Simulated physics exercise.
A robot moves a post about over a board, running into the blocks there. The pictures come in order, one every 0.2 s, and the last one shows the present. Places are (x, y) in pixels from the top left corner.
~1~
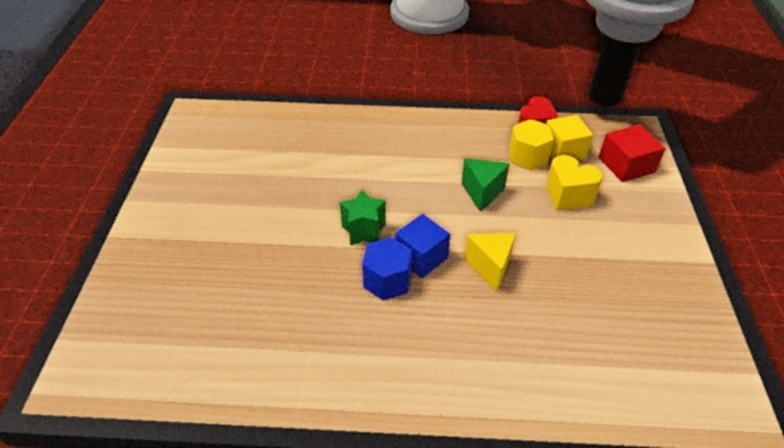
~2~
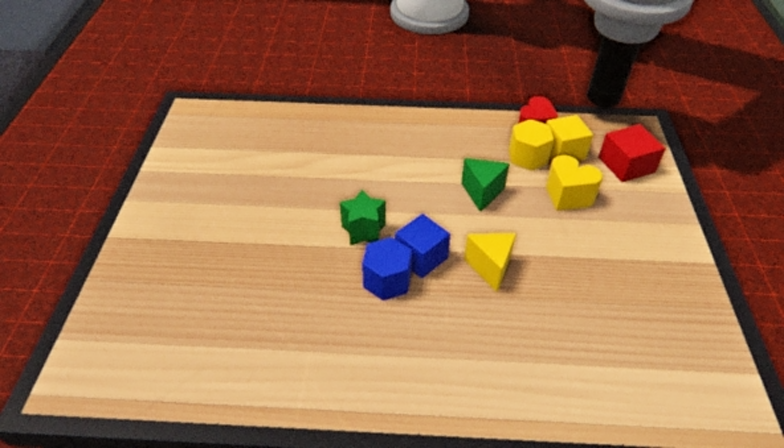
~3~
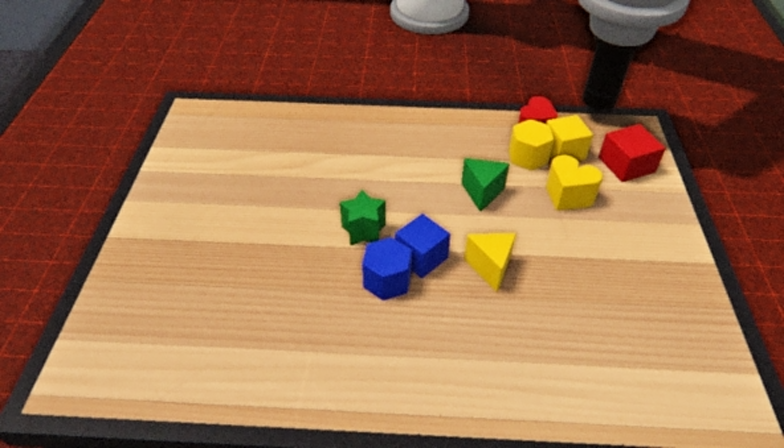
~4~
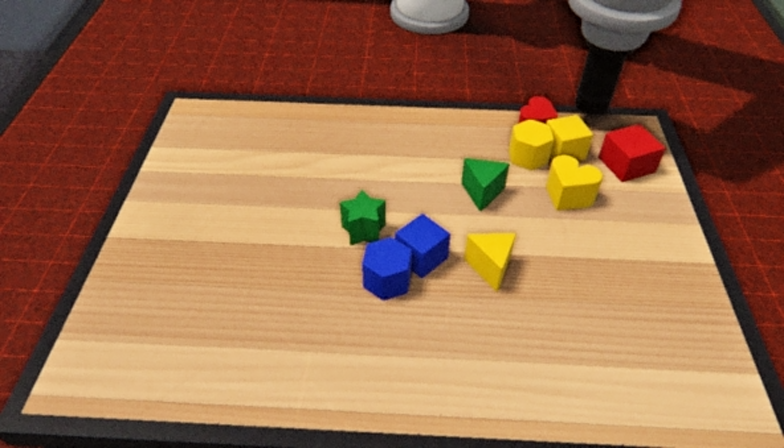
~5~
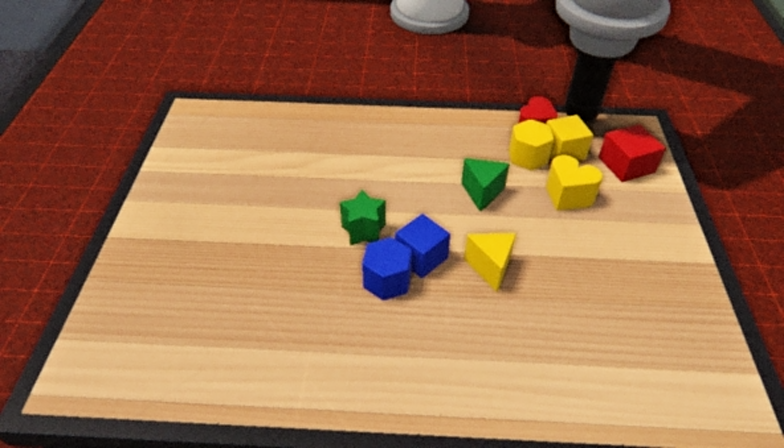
The clip shows colored blocks on a wooden board as a dark post hanging from a robot arm shifts slightly left along the far edge, drawing near a yellow square block, while all the blocks stay still.
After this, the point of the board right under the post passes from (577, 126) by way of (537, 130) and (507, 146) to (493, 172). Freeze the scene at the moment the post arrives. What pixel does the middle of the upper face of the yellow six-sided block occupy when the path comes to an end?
Located at (535, 159).
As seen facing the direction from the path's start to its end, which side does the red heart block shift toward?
Heads right.
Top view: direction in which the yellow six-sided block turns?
The answer is counter-clockwise.
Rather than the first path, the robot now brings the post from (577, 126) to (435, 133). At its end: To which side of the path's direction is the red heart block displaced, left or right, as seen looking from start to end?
Sideways, to the left.
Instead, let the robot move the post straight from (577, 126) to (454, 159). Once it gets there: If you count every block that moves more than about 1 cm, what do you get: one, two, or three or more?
The count will be 2.
What follows on the original path. One third of the way, post (540, 116); red heart block (513, 112).
Two thirds of the way, post (509, 132); yellow six-sided block (529, 144), turned 55° anticlockwise; red heart block (478, 122), turned 15° clockwise.
At the end, post (496, 158); green triangular block unmoved; yellow six-sided block (535, 159), turned 100° anticlockwise; red heart block (471, 124), turned 30° clockwise.
